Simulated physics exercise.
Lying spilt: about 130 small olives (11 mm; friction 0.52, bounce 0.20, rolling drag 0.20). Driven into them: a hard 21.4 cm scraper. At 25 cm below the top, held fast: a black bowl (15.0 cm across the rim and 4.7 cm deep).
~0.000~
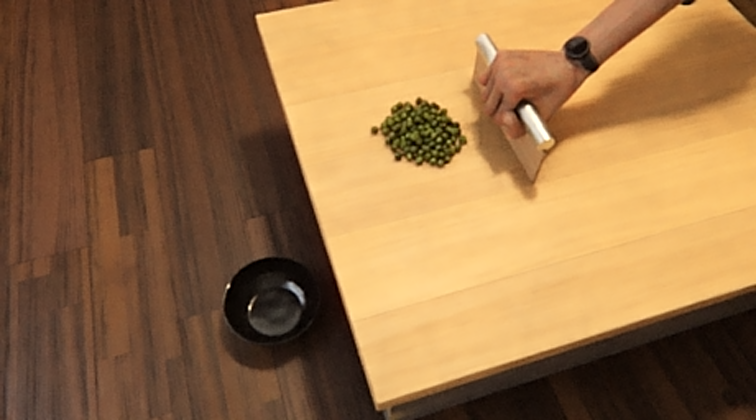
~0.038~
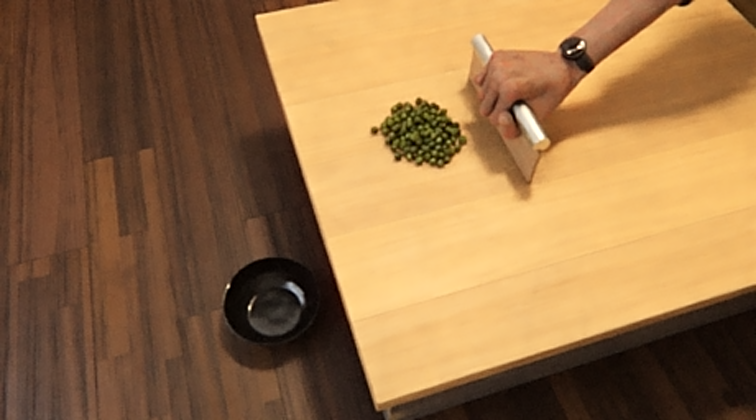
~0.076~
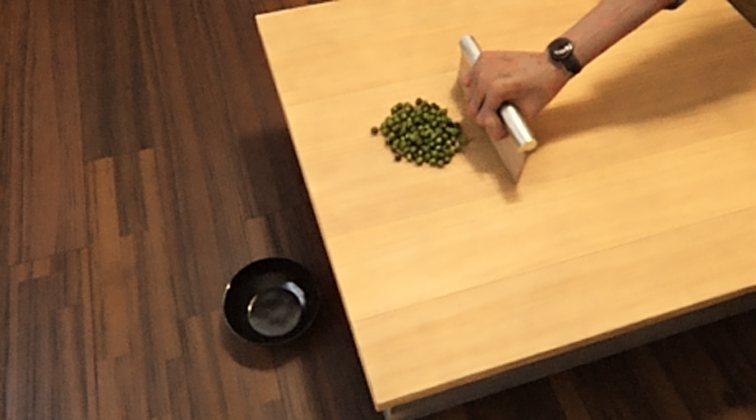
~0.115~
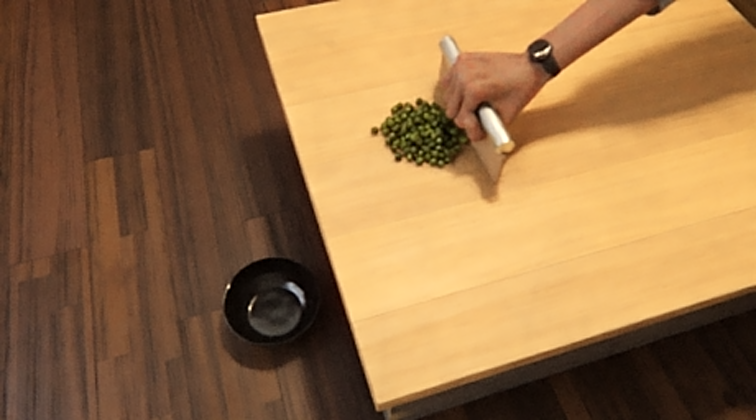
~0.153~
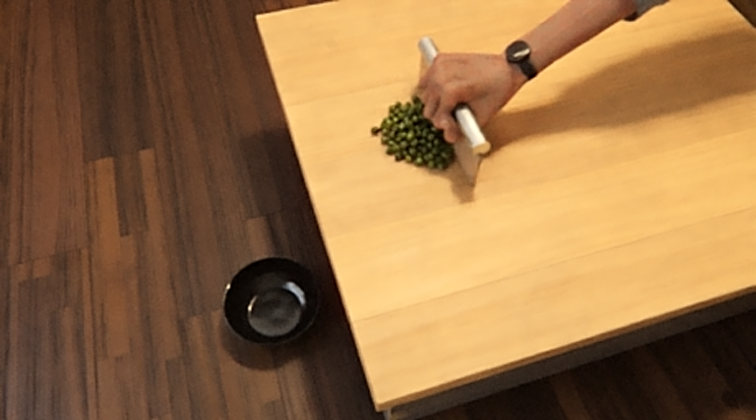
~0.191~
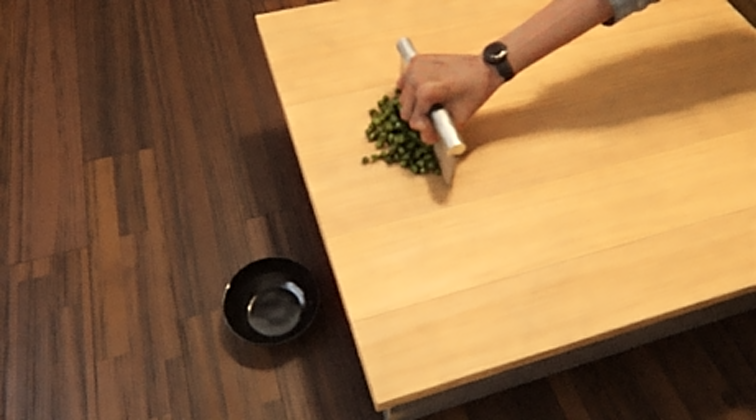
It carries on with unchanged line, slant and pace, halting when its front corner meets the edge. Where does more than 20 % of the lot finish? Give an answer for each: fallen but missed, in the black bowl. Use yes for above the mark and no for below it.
Missed: Yes; black bowl: No.
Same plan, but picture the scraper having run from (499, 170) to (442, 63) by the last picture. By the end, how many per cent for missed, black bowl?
At rest, 45 % misses and the black bowl ends with 50 %.
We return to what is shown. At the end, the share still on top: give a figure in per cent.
It comes to around 0 percent.
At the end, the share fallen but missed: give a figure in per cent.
It comes to about 85 percent.
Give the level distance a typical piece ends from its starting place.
Around 38 cm, measured level.
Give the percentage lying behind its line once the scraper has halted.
About 0 per cent.
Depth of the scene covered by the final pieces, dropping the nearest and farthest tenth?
Around 28 centimetres.
Then, at 0.36 s, scraper 25 cm from its start, spill 18 cm wide; still on top 100 %.
After 0.52 s, scraper 30 cm from its start, spill 22 cm wide; off the edge, not caught 95 %, still on top 5 %.
After 0.67 s, scraper 30 cm from its start, spill 27 cm wide; black bowl 15 %, off the edge, not caught 85 %.
At rest (1.4 s), black bowl 15 %, fallen but missed 85 %, still on top 0 %.
